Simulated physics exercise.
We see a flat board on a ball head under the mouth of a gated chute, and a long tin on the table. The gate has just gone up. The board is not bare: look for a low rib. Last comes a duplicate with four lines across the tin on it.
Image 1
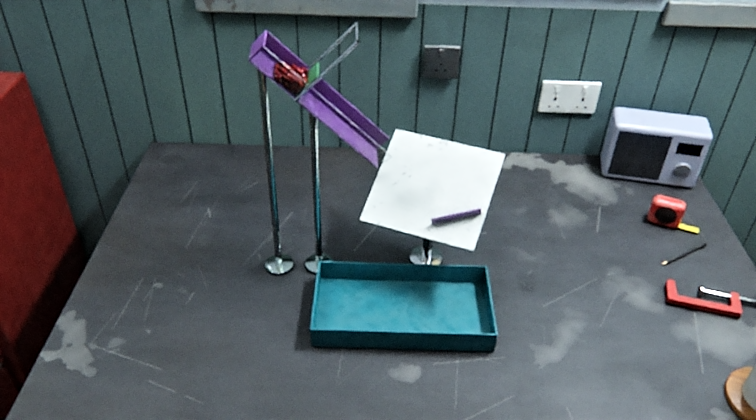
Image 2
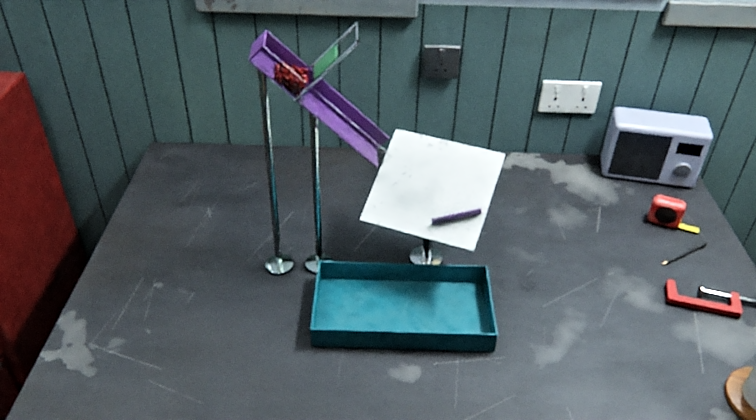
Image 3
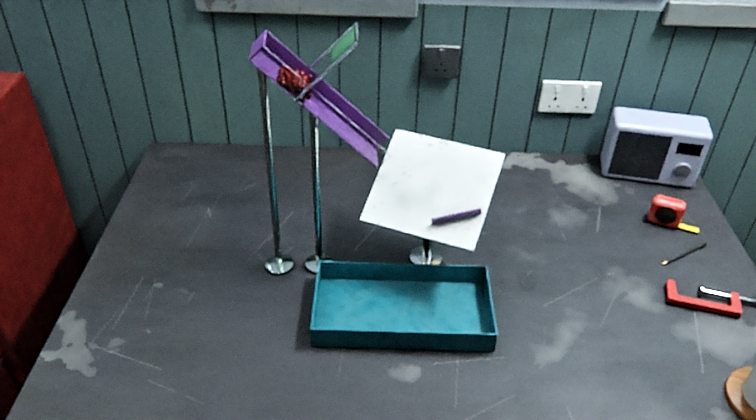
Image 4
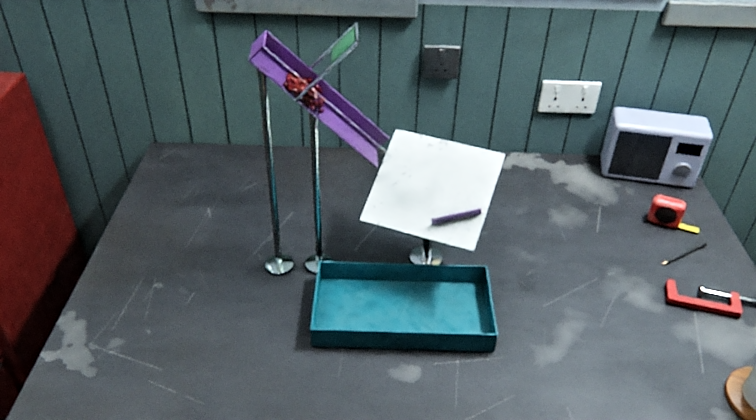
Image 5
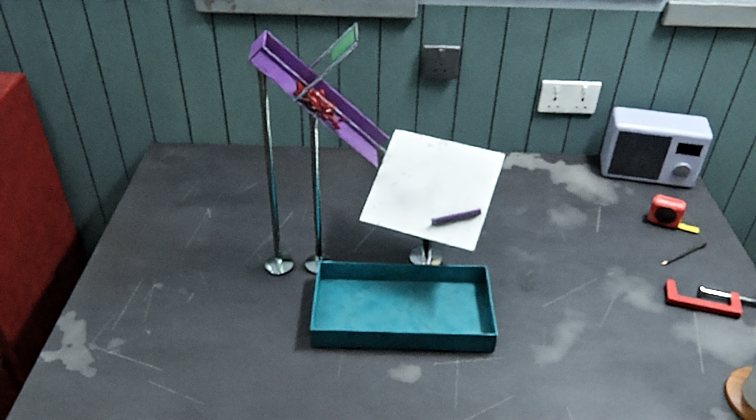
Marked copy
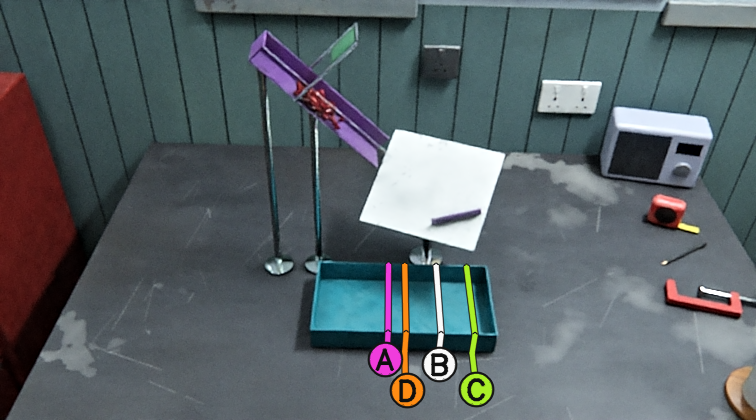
To begin with, a clump of small red beans sits high in a sloping purple chute, above a tilted white board with a short dark rib and an empty teal tin. The gate lifts clear, then the beans slide down to the right, stretching out partway along the chute.
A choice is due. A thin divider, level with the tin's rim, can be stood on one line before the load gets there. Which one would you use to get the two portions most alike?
Use line D.
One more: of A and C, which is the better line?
A it is.
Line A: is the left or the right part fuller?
More lands on the right.
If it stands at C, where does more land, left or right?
The left side.
On the marked copy, line A crosses the front rim at (388, 331); line B crosses the front rim at (441, 333); line C crosses the front rim at (474, 334); line D crosses the front rim at (406, 332).
For line A, of what is caught, about a quarter on the left of the divider, most on the right.
For line B, of what is caught, nearly all on the left of the divider, a stray few on the right.
For line C, of what is caught, nearly all on the left of the divider, a stray few on the right.
For line D, of what is caught, about half on the left of the divider, about half on the right.
